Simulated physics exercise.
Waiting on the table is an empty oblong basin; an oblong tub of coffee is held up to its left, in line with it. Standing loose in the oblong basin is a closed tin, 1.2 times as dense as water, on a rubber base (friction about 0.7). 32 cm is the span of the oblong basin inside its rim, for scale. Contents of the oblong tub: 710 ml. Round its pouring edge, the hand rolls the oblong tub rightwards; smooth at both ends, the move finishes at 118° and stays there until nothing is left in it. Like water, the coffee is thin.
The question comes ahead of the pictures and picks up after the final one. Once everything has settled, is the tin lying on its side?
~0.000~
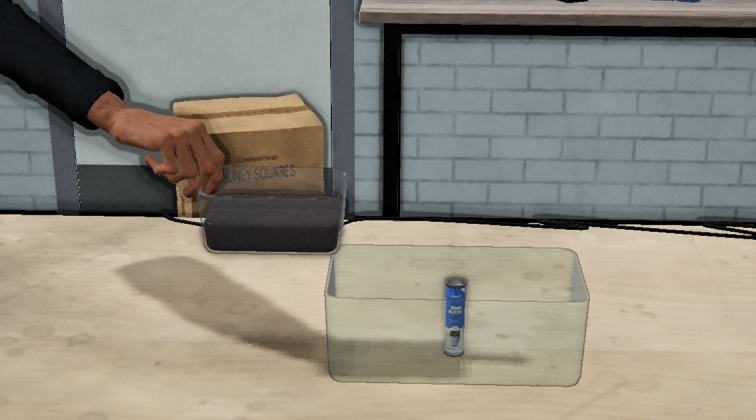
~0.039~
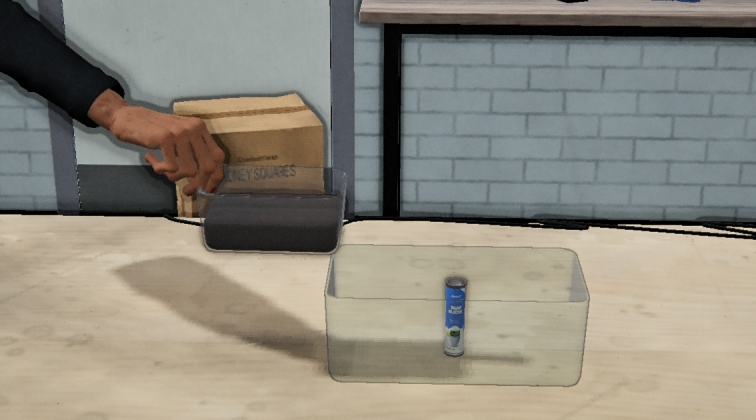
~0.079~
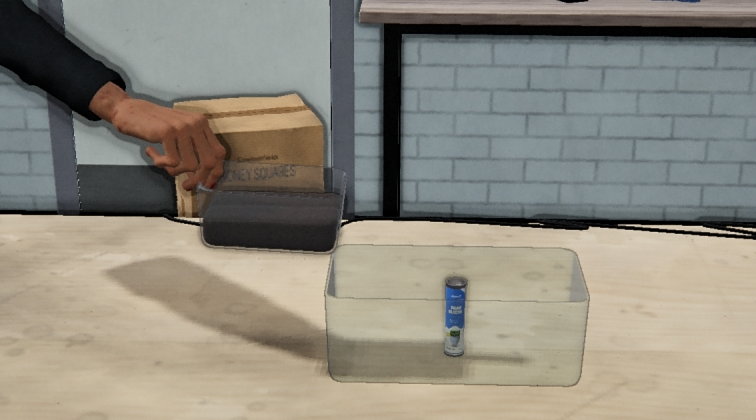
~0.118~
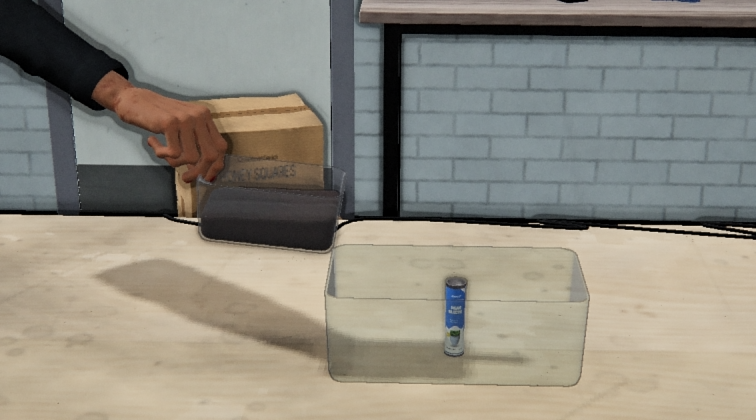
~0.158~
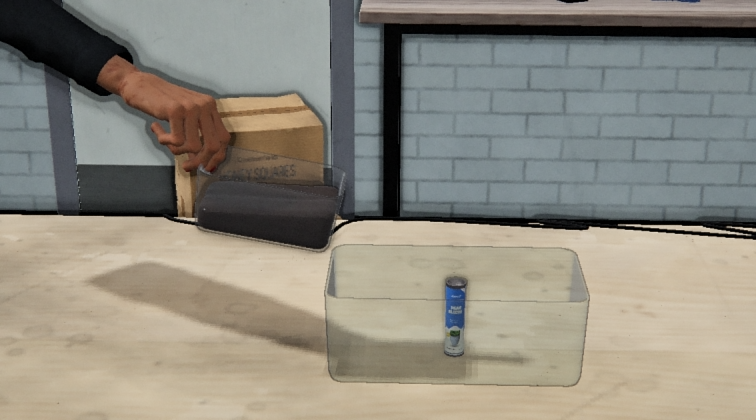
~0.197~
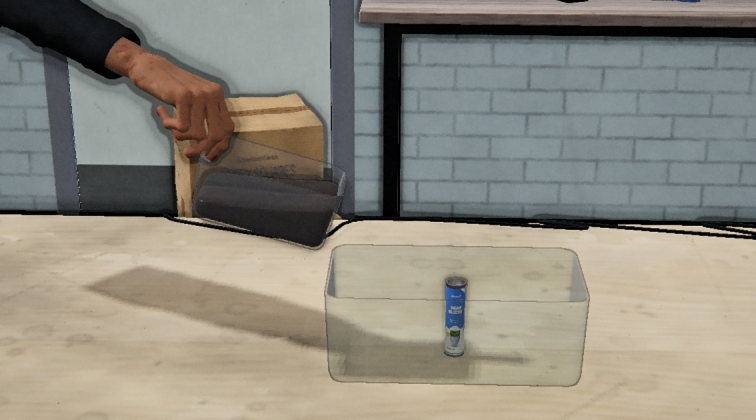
Yes, it tilts over.
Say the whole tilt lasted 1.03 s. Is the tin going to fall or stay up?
Outcome - the tin ends up overturned.
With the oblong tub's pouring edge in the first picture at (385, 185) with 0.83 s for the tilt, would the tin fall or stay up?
Then it remains upright.
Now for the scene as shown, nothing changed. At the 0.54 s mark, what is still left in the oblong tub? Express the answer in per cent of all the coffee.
Roughly 48 per cent.
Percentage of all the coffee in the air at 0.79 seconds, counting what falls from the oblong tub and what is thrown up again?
Close to 10 %.
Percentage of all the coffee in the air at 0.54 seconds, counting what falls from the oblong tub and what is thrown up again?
50 per cent.
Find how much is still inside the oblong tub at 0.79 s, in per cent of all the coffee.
3 %.
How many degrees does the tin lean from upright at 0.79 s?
About 25 degrees.
After 0.54 s the tilt is 85° and 48 per cent is still to pour; the tin stands where it began.
After 0.79 s the tilt is 117° and 3 per cent is still to pour; the tin leans 23°.
After 1.05 s the tilt is 118° and 0 per cent is still to pour; the tin lies on its side.
After 1.33 s the tilt is 118° and 0 per cent is still to pour; the tin lies on its side.
In the end the tin lies on its side.
